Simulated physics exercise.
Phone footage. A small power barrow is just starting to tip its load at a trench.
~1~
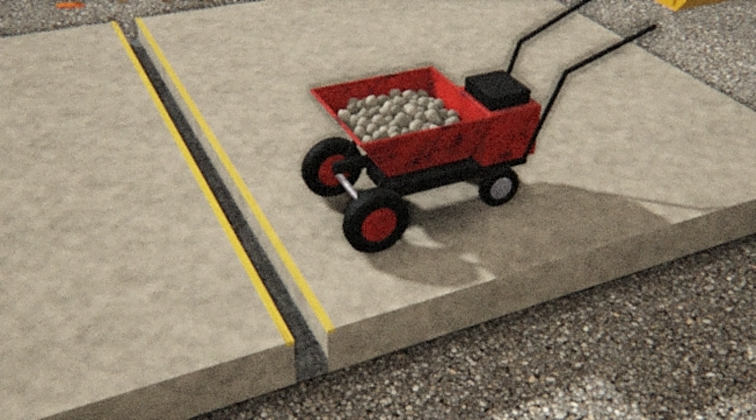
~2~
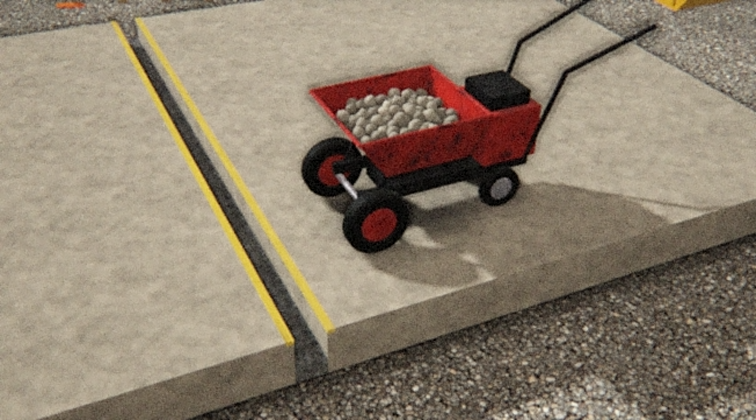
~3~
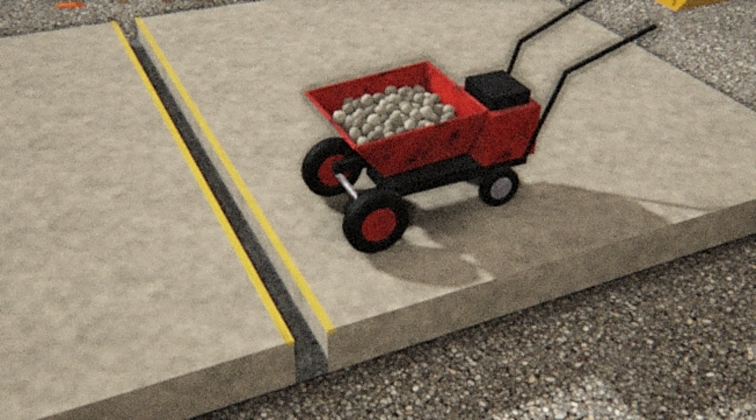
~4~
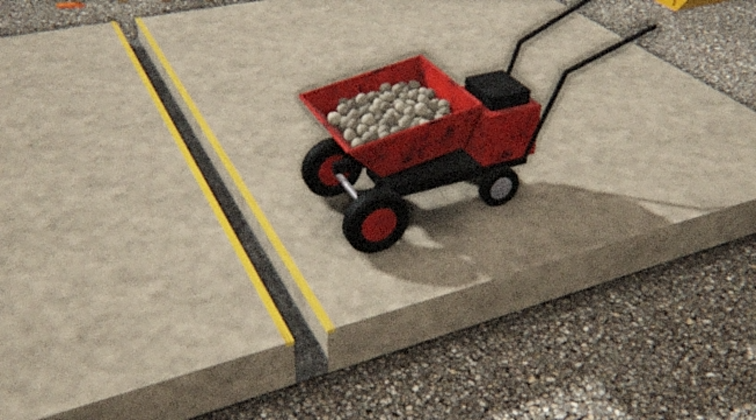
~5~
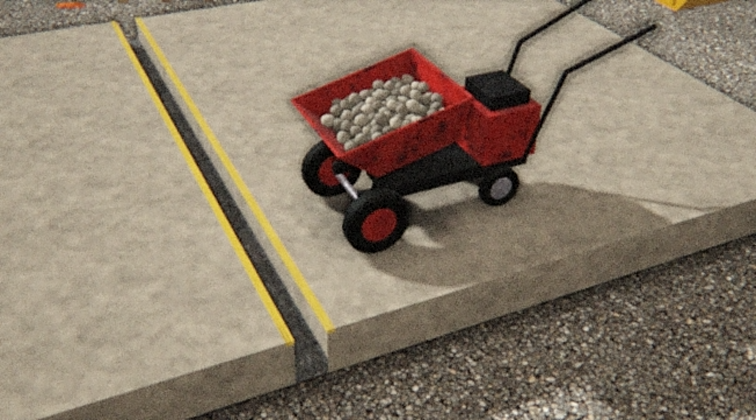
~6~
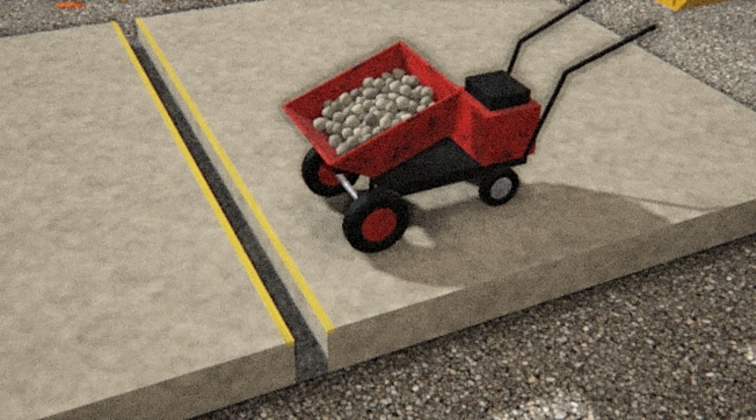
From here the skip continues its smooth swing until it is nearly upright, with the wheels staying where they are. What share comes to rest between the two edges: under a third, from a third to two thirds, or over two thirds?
From a third to two thirds.
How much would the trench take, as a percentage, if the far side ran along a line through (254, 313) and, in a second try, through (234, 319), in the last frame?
The first try lands around 80 %, the second around 100 %.
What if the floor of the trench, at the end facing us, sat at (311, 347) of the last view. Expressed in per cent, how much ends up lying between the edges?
Something like 40 %.
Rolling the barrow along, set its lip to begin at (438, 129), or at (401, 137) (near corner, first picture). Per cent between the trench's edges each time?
First try: Around 30 %; second try: Around 60 %.
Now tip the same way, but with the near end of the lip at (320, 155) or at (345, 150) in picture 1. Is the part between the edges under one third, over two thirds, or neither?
Spot one gives less than a third, spot two gives under a third.
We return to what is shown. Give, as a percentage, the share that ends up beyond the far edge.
I'd say around 50 per cent of the load.
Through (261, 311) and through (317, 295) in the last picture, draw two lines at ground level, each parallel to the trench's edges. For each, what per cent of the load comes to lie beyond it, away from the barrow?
Result, first then second: 50 %, 100 %.
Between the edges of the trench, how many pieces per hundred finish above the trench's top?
Roughly 15 percent.
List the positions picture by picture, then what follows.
In the first picture, lip of the skip at (362, 146), level; top of the load at (402, 118), river pebbles; first edge of the trench at (311, 296); far edge at (271, 308), the trench under half as wide as the skip, and about as deep as wide.
In the second picture, lip of the skip at (360, 147), level; top of the load at (401, 117).
In the third picture, lip of the skip at (356, 149), tipped barely; top of the load at (407, 122).
In the fourth picture, lip of the skip at (349, 152), tipped a little; top of the load at (406, 111).
In the fifth picture, lip of the skip at (340, 157), tipped a little; top of the load at (412, 105).
In the sixth picture, lip of the skip at (331, 165), tipped clearly; top of the load at (402, 102); first edge of the trench at (311, 296); far edge at (271, 308).
Soon, skip tipped steeply; all in the skip.
A while on, skip tipped right over; about two thirds in the skip; a small part in or heaped over the trench; about a quarter beyond it; a stray few falling.
Towards the end, skip tipped right over; a stray few in the skip; about half in or heaped over the trench; about half beyond it.
Finally, skip tipped right over; a stray few short of the trench; about half in or heaped over the trench; about half beyond it.
